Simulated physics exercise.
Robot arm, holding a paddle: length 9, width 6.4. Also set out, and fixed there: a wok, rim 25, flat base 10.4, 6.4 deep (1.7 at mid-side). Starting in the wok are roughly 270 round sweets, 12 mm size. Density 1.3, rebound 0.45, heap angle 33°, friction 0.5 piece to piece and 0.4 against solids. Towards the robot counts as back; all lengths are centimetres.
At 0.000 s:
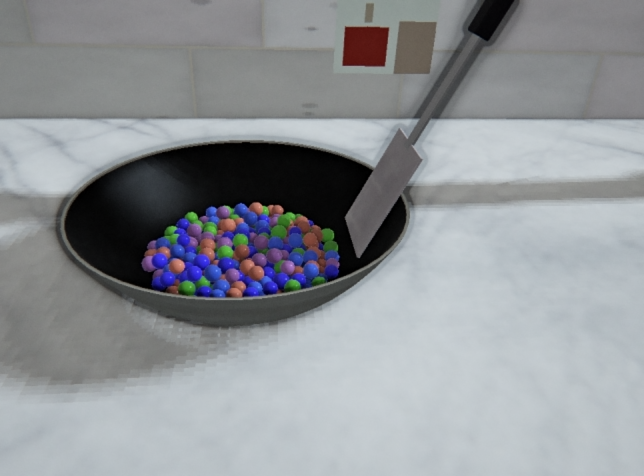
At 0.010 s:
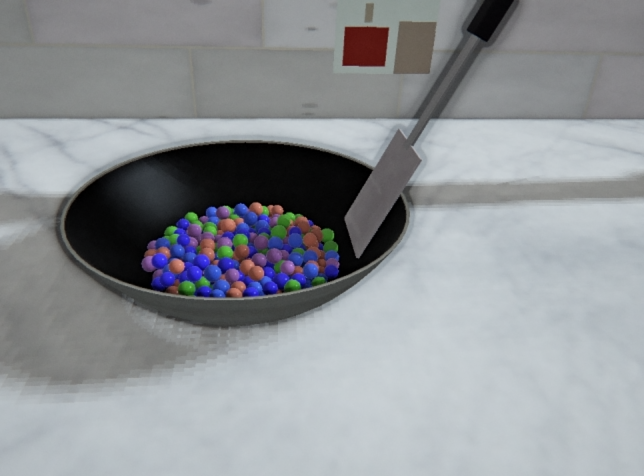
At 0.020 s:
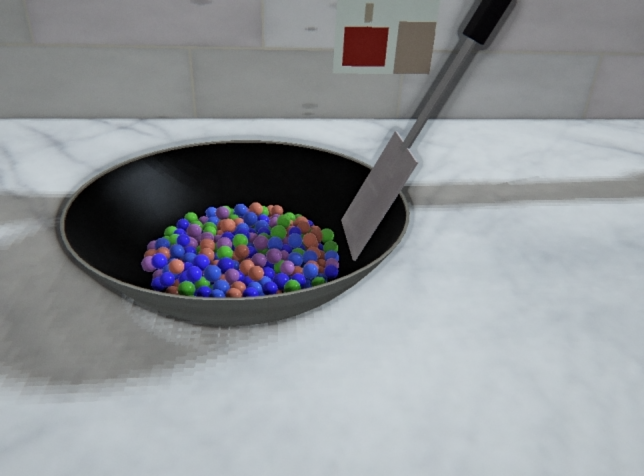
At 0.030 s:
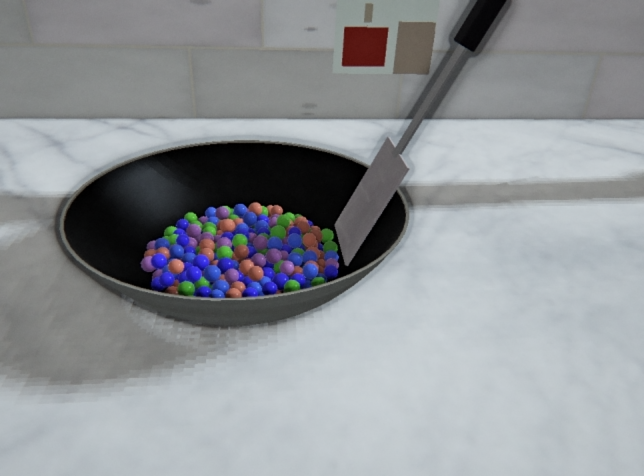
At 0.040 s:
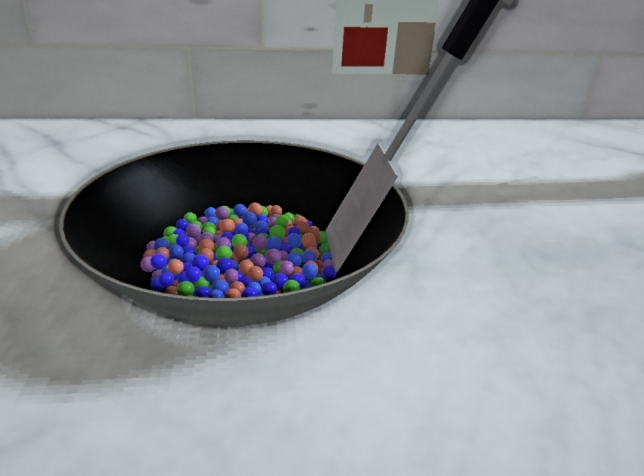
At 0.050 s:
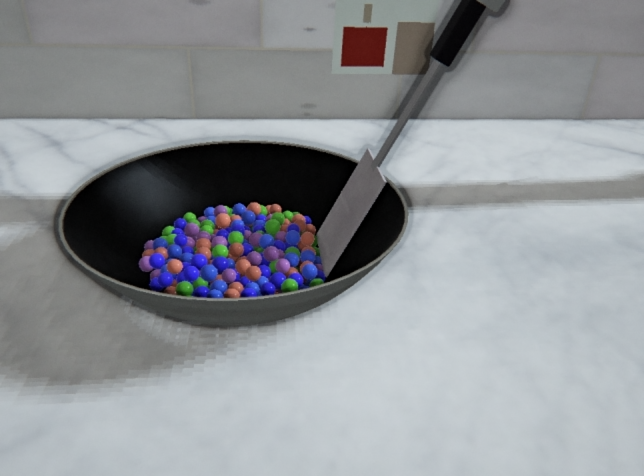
The clip opens on a dark wok of small round sweets in blue, green, orange and purple, with a paddle angled over its right side. The paddle slides slowly down and left to the pile's right edge, then nudges the nearest sweets slightly left, while the rest barely move.
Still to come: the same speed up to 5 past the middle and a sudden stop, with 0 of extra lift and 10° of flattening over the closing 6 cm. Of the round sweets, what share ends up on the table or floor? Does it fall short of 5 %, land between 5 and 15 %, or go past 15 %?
It falls short of 5 %.
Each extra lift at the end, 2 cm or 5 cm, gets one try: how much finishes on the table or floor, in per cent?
About 0 and 0 per cent.
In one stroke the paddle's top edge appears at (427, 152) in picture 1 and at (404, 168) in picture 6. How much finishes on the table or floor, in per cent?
Some 0 percent ends up on the table or floor.
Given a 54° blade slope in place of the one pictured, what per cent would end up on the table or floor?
Roughly 0 per cent.
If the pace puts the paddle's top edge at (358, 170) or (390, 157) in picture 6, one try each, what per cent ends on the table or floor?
First try about 10 %, second try about 0 %.
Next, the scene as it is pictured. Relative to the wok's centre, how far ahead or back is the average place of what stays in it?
Ahead, by around 4.5 cm.
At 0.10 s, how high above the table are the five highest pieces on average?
Around 5 cm above the table.
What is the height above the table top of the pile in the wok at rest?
Height at rest: Roughly 6.5 cm.
After 0.10 s, sloping 64°, highest piece 6 above the table; 266 in the wok.
After 0.15 s, sloping 60°, highest piece 9 above the table; 265 in the wok, 1 on the blade or in flight.
After 0.38 s, sloping 54°, highest piece 6 above the table; 263 in the wok, 3 on the table or floor.
After 1.43 s, sloping 54°, highest piece 6 above the table; 263 in the wok, 3 on the table or floor.
In the end, 263 in the wok, 3 on the table or floor. That is 1 % on the table or floor.
